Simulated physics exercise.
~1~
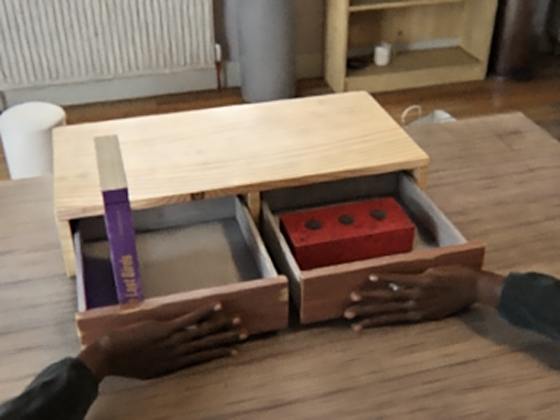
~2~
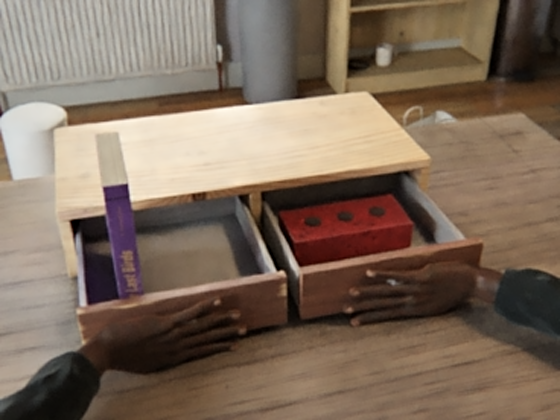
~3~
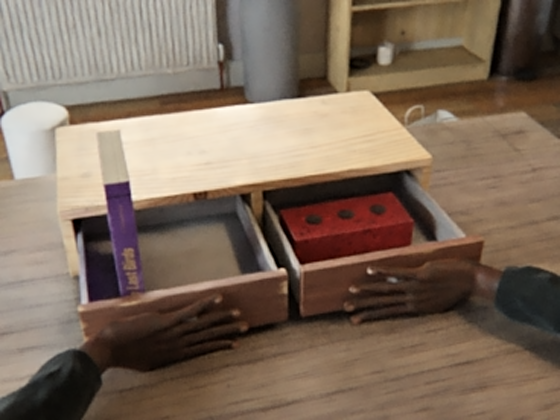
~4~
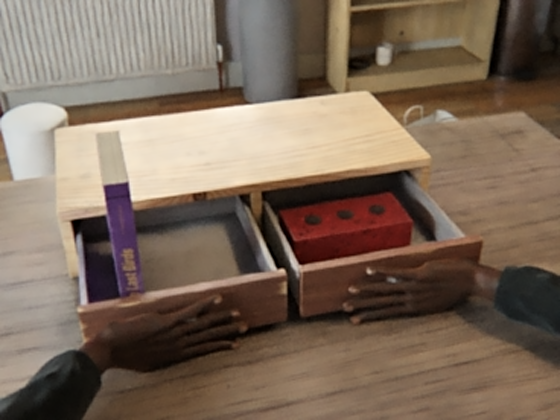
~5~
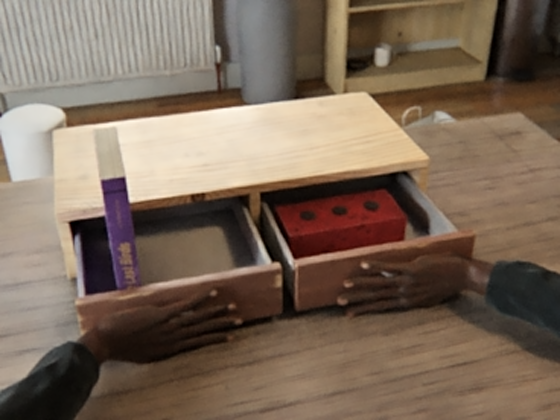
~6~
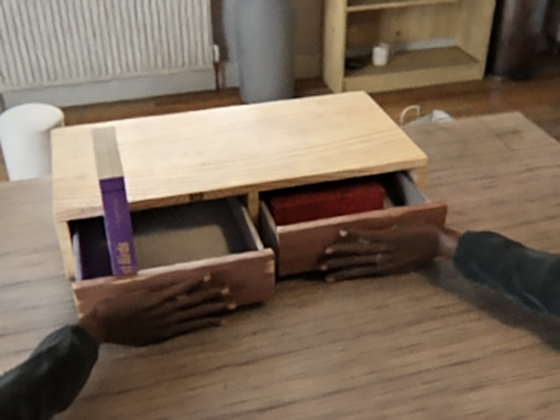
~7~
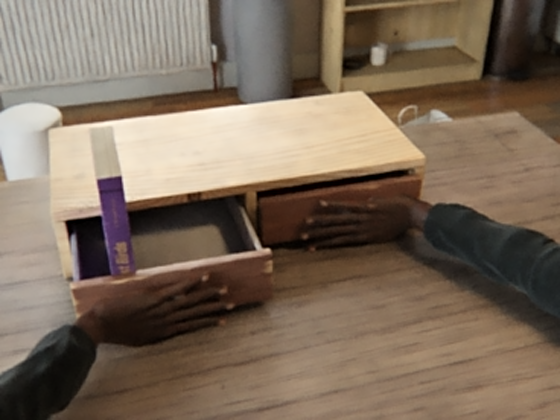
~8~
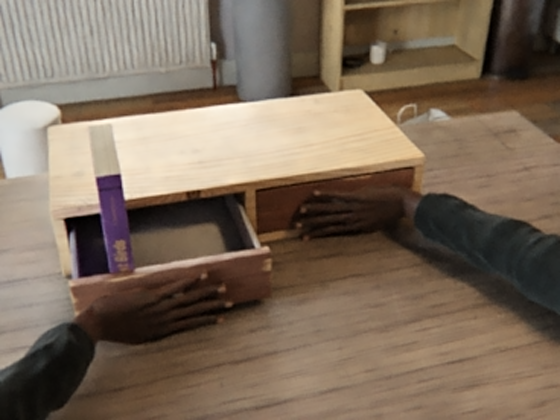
On a wooden table in a room with a radiator and a shelf behind, a slightly swaying view looks down at a small pale wood chest with two open drawers. A purple book stands upright in the left drawer, rising above the chest top, and a red brick with three dark holes lies in the right one. Two hands rest against the drawer fronts, then push both inward. The left drawer moves in a little and stops, with the book at the chest's front edge. The right drawer keeps sliding, hiding the brick, and ends shut while the left stays ajar.
